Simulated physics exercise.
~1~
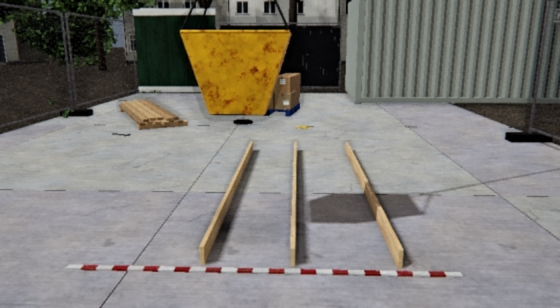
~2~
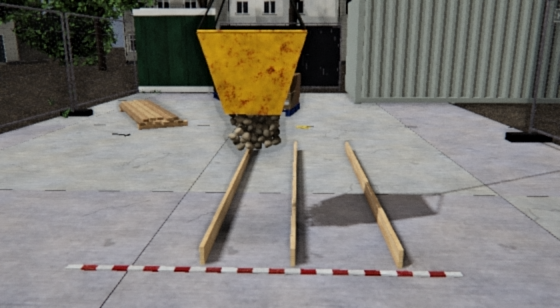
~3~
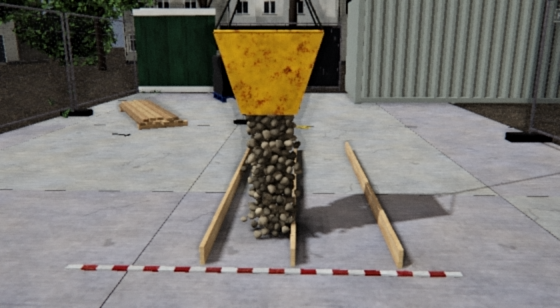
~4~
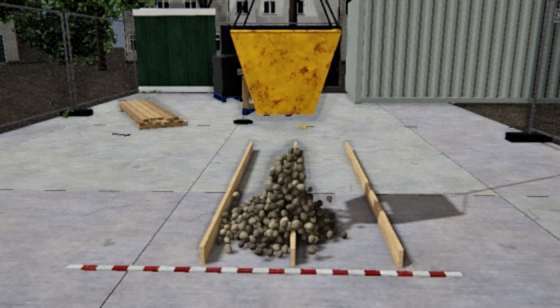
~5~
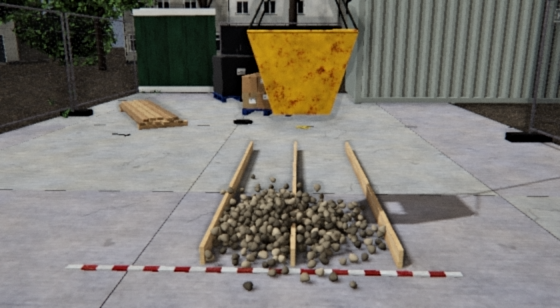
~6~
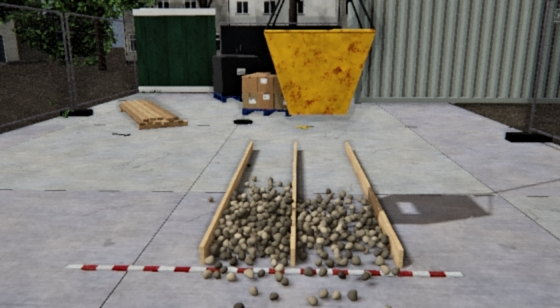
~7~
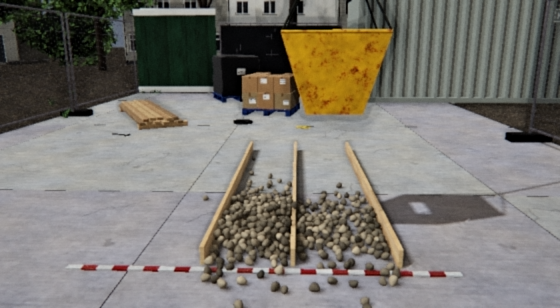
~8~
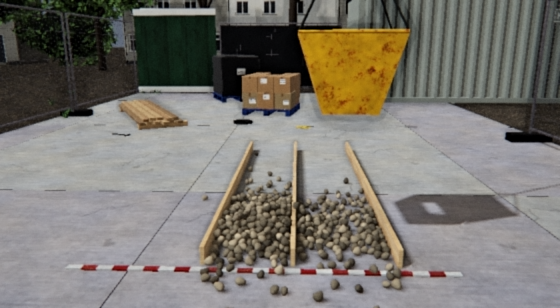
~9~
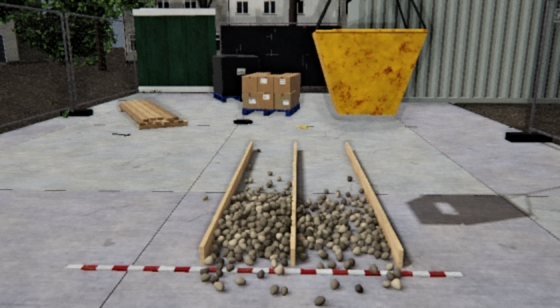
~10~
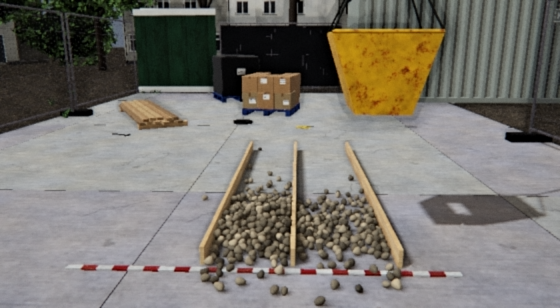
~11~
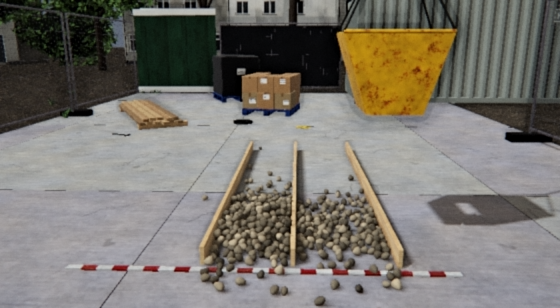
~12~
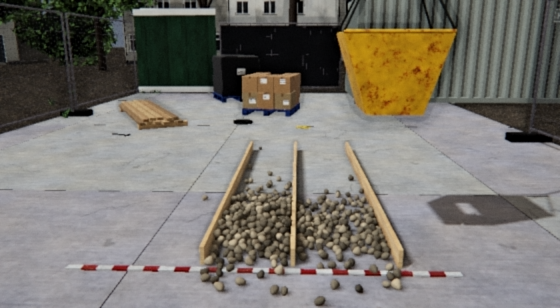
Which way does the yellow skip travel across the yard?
The yellow skip travels to the right, and it keeps going that way after its stones have dropped out.
